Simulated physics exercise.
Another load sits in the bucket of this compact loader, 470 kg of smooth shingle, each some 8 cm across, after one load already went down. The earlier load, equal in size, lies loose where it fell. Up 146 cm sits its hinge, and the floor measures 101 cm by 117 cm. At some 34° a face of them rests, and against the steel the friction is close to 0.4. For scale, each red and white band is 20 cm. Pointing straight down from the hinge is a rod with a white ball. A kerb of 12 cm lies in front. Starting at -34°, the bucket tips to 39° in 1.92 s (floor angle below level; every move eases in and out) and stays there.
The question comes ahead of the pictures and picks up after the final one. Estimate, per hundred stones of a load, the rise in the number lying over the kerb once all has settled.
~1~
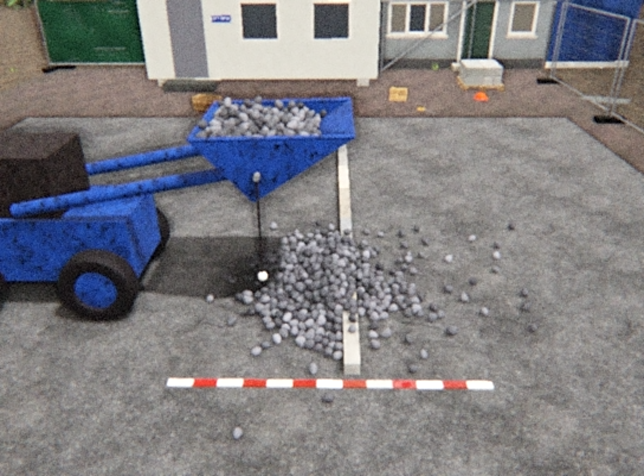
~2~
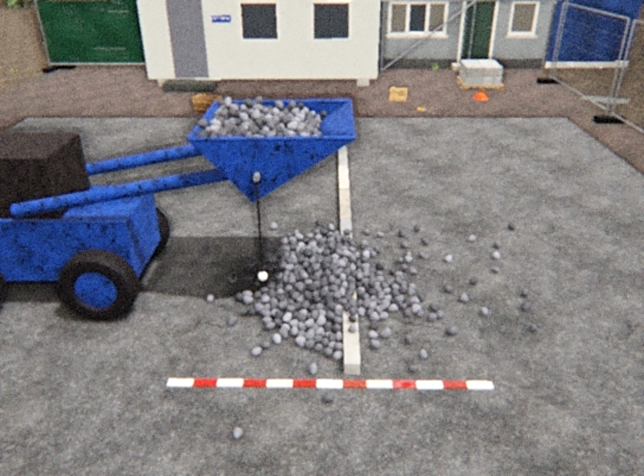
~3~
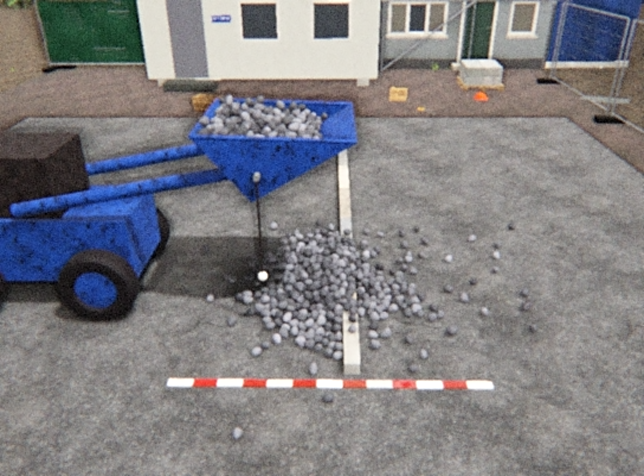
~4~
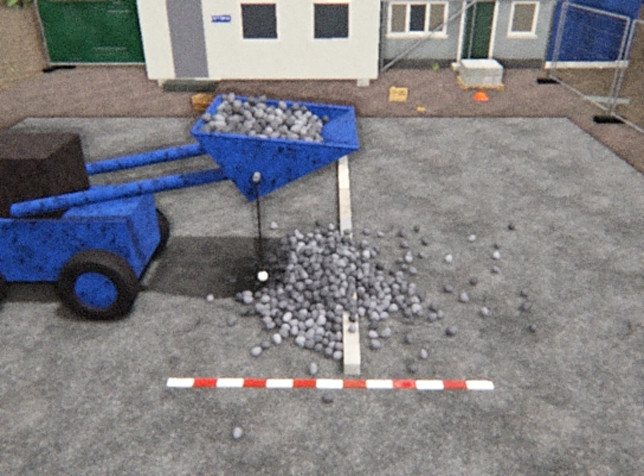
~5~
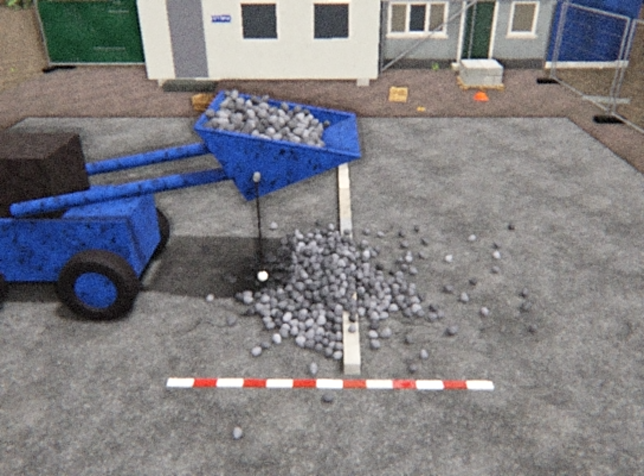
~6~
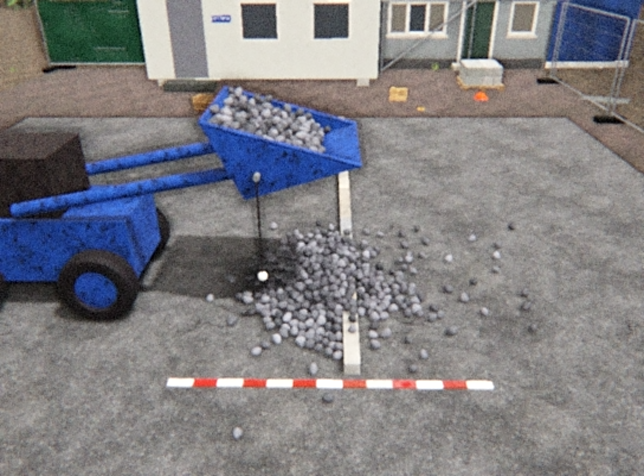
Roughly 97 more per hundred.
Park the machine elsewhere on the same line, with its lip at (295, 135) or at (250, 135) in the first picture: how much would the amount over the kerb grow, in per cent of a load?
45 % and 5 %.
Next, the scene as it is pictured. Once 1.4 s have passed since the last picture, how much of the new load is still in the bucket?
I'd say about 25 per cent.
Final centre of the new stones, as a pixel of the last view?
The middle ends up near (405, 278).
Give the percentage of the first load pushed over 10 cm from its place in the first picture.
Some 15 percent, give or take.
Then, 0.8 s after the last picture the floor is at 28°; in per cent of one load, 95 in the bucket, 86 on this side of the kerb, 19 over the kerb; the foremost stones are at (506, 267).
Then, 1.4 s after the last picture the floor is at 39°; in per cent of one load, 23 in the bucket, 99 on this side of the kerb, 78 over the kerb; the foremost stones are at (506, 267).
Then, 1.8 s after the last picture the floor is at 39°; in per cent of one load, 0 in the bucket, 92 on this side of the kerb, 108 over the kerb; the foremost stones are at (507, 263).
Then, 4.5 s after the last picture the floor is at 39°; in per cent of one load, 0 in the bucket, 85 on this side of the kerb, 115 over the kerb; the foremost stones are at (519, 248). Net gain over the kerb, 97.
